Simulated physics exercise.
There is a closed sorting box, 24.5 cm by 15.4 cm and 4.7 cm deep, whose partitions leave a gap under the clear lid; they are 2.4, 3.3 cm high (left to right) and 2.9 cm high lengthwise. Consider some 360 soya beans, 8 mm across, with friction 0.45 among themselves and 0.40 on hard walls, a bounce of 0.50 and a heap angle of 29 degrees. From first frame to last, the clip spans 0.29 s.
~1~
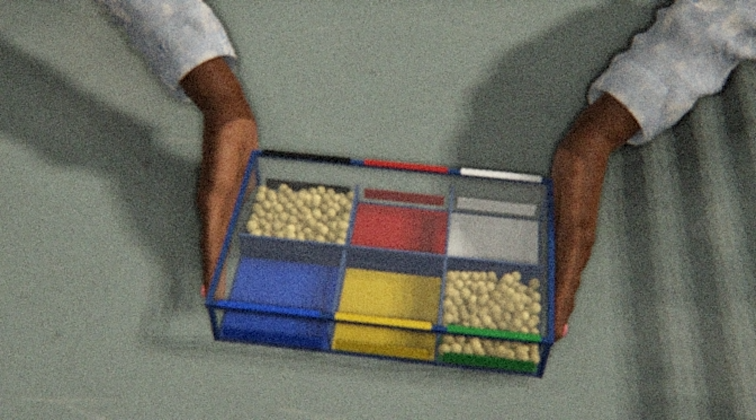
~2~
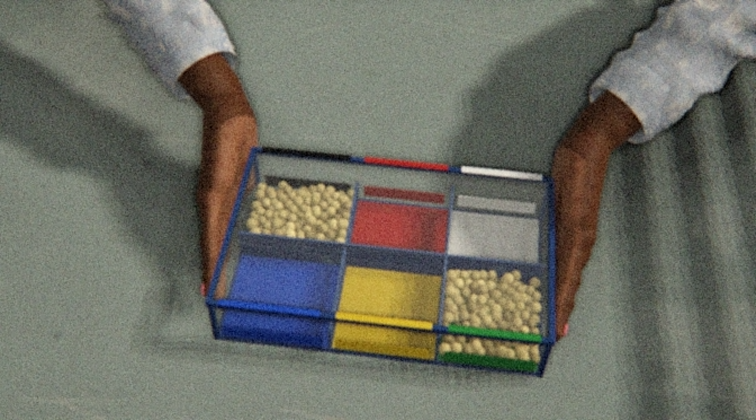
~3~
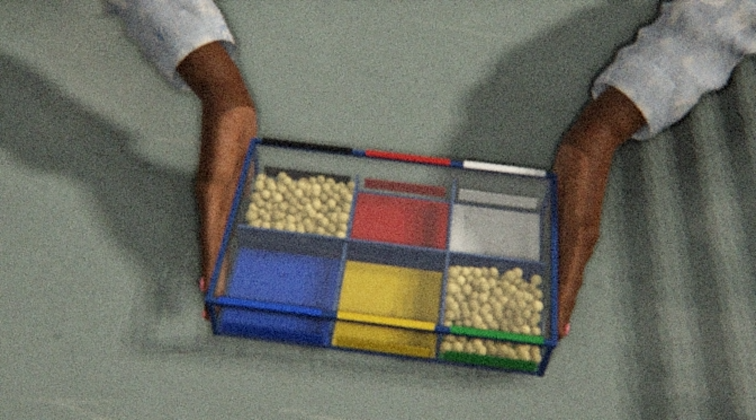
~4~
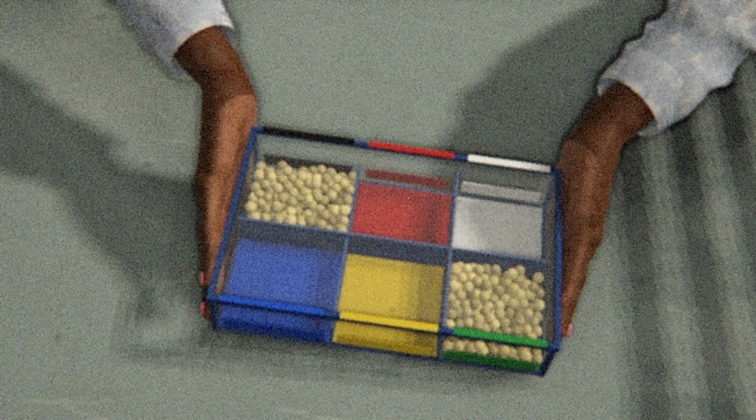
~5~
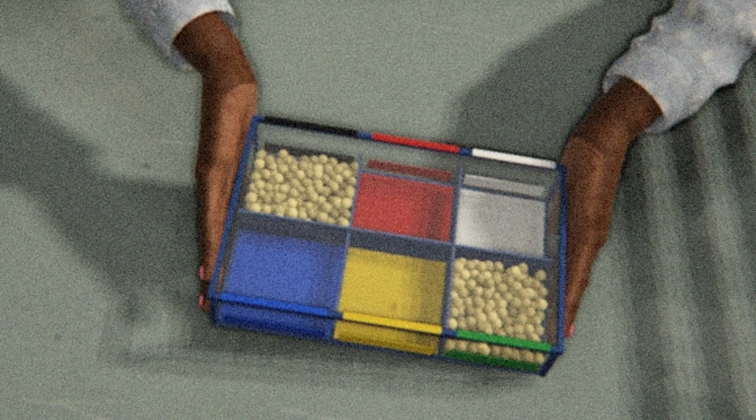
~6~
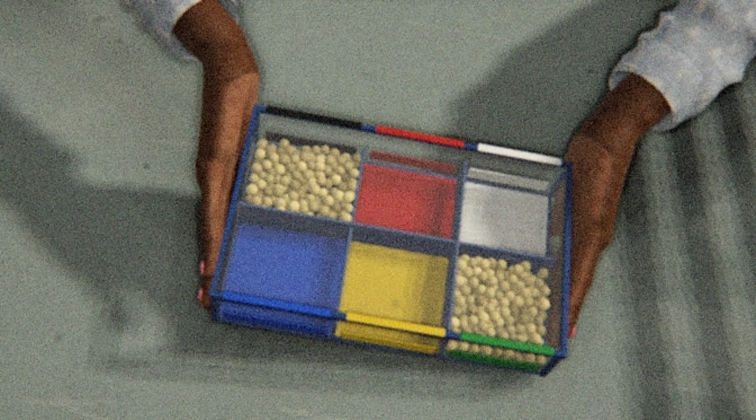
The video shows two hands holding a clear-lidded box with six coloured compartments, pale beans filling the black and green ones, as they gradually tilt it, its right front corner lowest, while the beans stay in their compartments.
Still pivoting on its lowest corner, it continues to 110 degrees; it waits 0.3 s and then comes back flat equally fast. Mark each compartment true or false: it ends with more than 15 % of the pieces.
Red: False, blue: False, green: True, yellow: True, white: False, black: False.
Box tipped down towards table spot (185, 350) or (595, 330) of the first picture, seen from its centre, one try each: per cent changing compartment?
First try: Around 25 percent; second try: Around 50 percent.
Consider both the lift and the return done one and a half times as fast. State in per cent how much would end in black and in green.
Per cent - black: 10; green: 60.
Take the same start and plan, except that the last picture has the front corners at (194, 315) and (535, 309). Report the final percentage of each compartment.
Red 0, blue 25, green 40, yellow 0, white 0, black 35.
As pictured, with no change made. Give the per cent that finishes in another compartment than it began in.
Roughly 50 in a hundred.
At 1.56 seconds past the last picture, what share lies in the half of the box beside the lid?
Something like 60 percent of the pieces.
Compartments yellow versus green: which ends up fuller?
Go with green, that one ends with more.
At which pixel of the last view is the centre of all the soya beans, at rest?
Near (469, 329).
Then, 1.56 s after the last picture, tilt 110 degrees; blue 5 %, green 60 %, yellow 35 %, black 5 %.
Then, 2.59 s after the last picture, tilt 55 degrees; green 65 %, yellow 35 %.
Then, 3.61 s after the last picture, tilt 0 degrees; green 65 %, yellow 35 %.
In the end, red 0 %, blue 0 %, green 65 %, yellow 35 %, white 0 %, black 0 %.
